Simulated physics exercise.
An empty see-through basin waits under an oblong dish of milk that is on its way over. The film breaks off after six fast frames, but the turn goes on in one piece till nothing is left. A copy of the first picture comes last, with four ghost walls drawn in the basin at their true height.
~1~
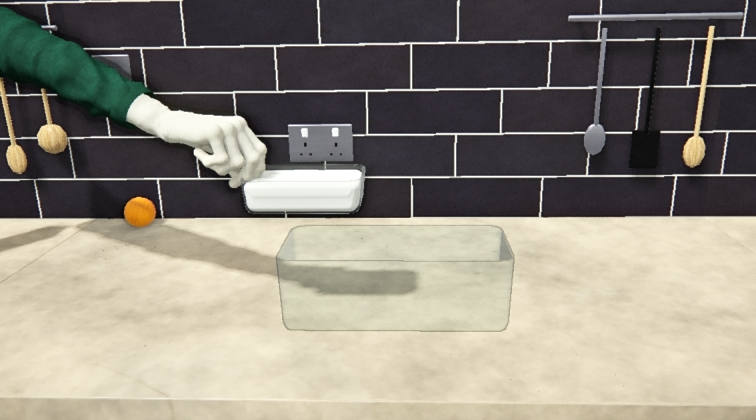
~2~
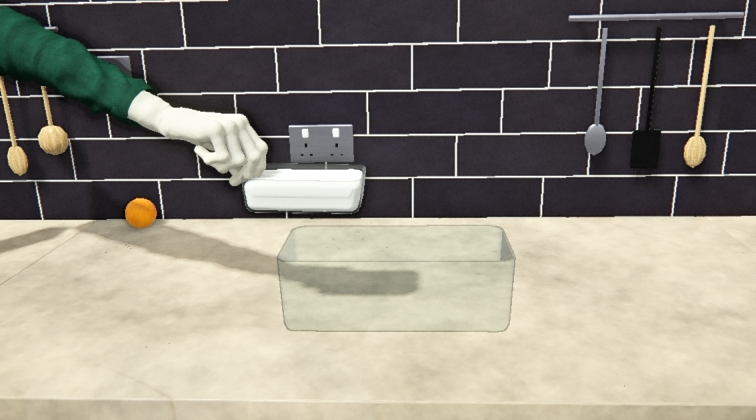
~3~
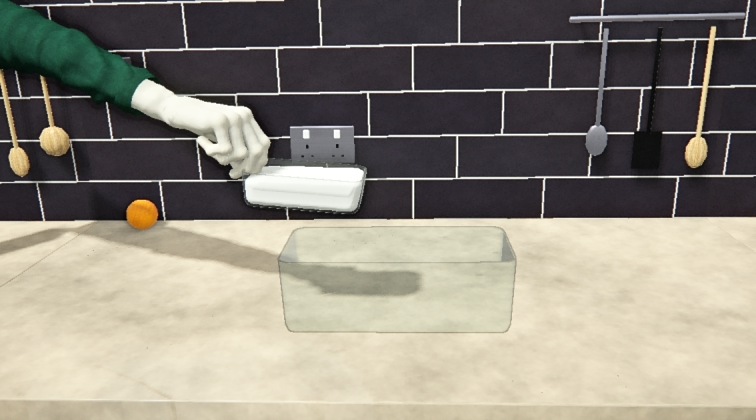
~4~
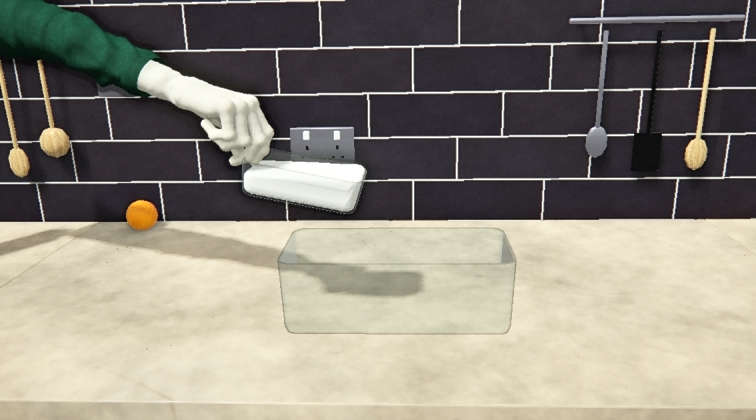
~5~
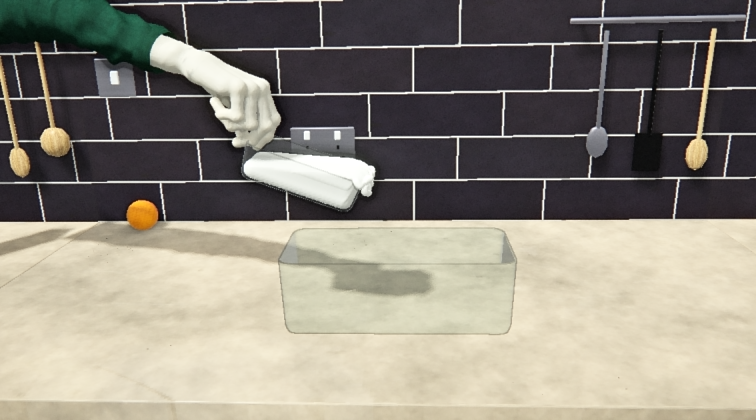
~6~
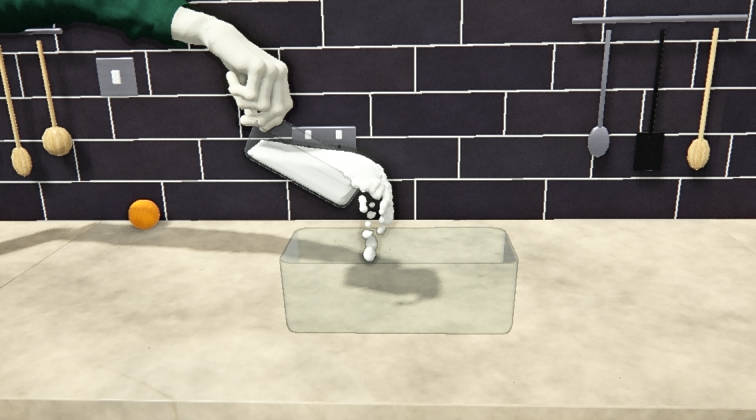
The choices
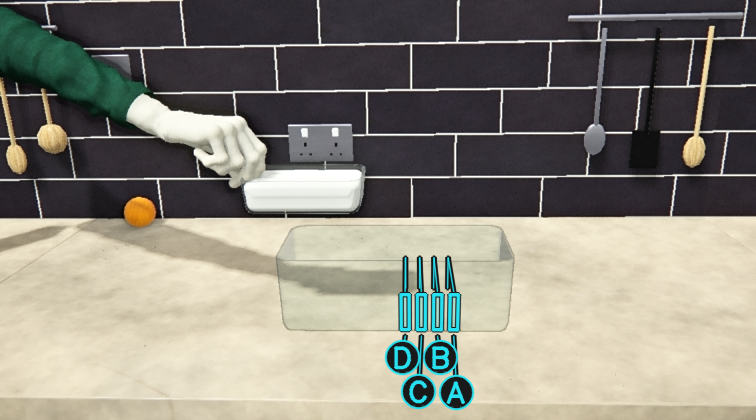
A gloved hand tips an oblong dish rightward, and milk pours toward the see-through basin.
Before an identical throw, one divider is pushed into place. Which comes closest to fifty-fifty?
B works best here.
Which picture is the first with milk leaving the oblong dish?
Picture 4.
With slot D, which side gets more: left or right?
The right one.
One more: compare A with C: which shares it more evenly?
It is C.
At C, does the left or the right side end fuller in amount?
More ends on the right.
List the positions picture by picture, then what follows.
Upright, lip at (361, 172); basin from (283, 327) to (508, 329); nothing has left yet, in the first frame.
Upright, lip at (362, 172); nothing has left yet, in the second frame.
Tipped about 5°, lip at (363, 173); nothing has left yet, in the third frame.
Tipped about 12°, lip at (363, 175); milk is over the lip, down to (363, 175), in the fourth frame.
Tipped about 20°, lip at (364, 175); milk is over the lip, down to (370, 189), in the fifth frame.
Tipped about 30°, lip at (365, 174); milk is over the lip, down to (371, 243), in the sixth frame.
On the marked copy, A at (453, 335); B at (437, 335); C at (421, 335); D at (405, 335).
If A is chosen, about 88 % ends left of the wall and 7 % right of it; 5 % is lost outside.
If B is chosen, about 49 % ends left of the wall and 46 % right of it; 5 % is lost outside.
If C is chosen, about 27 % ends left of the wall and 67 % right of it; 6 % is lost outside.
If D is chosen, about 16 % ends left of the wall and 79 % right of it; 5 % is lost outside.
